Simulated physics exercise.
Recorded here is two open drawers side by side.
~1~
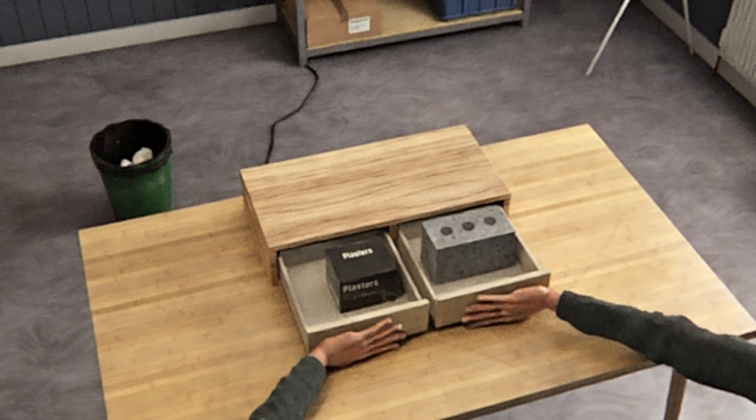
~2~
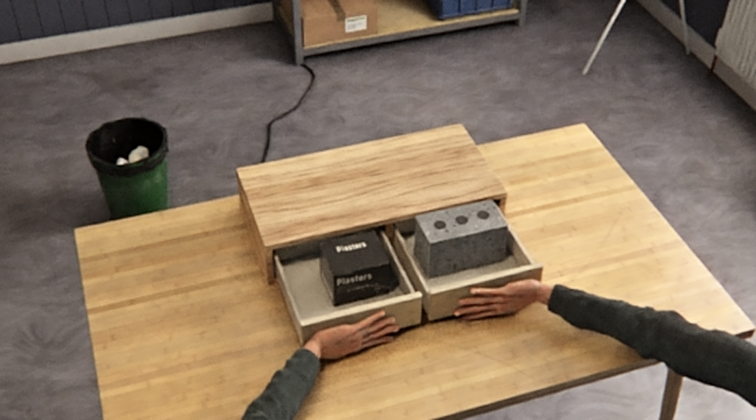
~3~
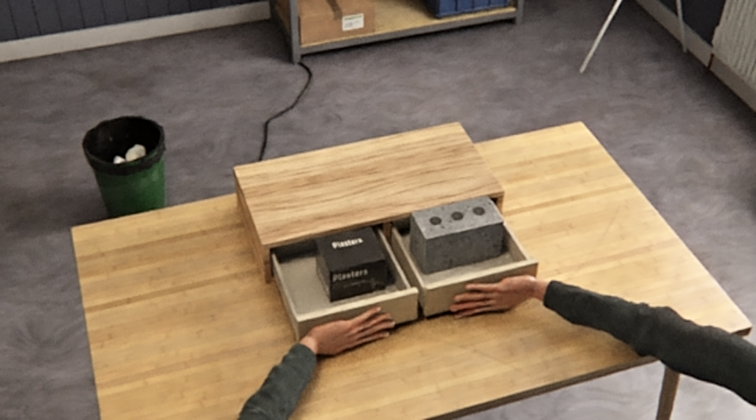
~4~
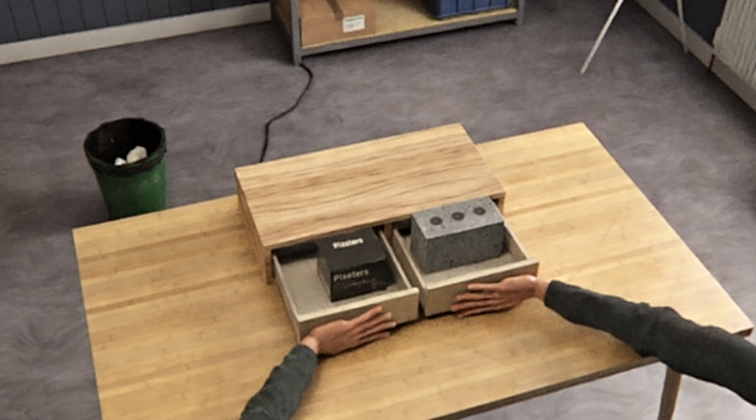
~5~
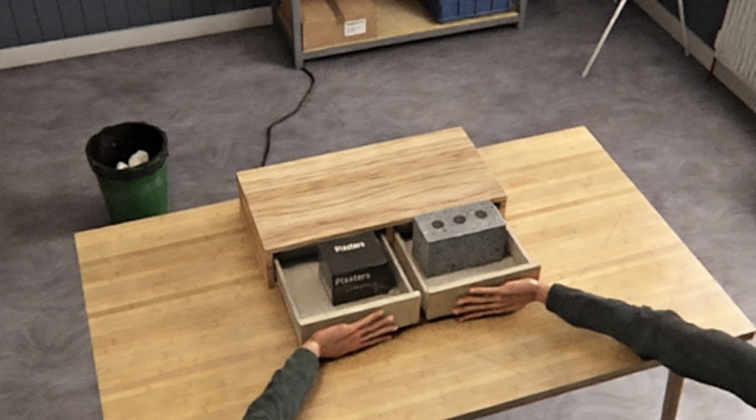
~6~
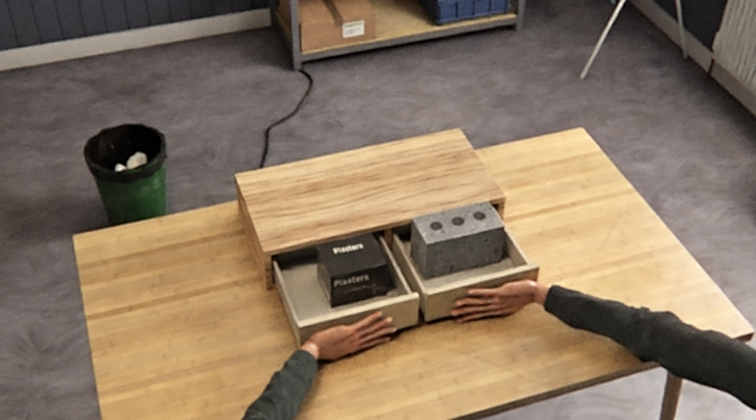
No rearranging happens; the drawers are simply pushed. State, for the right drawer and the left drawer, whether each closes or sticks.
Predicted: The right drawer sticks, the left drawer sticks.
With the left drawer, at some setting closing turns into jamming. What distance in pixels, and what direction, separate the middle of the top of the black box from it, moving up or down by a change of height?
Roughly 8 pixels, downward.
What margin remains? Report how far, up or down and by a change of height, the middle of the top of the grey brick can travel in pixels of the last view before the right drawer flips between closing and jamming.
12 pixels or so, going down.
Then, 0.28 s later than the last frame, right drawer starting in; left drawer starting in.
Then, 0.44 s later than the last frame, right drawer stopped, still ajar; left drawer about half in.
When it is over, the right drawer jams; the left drawer jams.
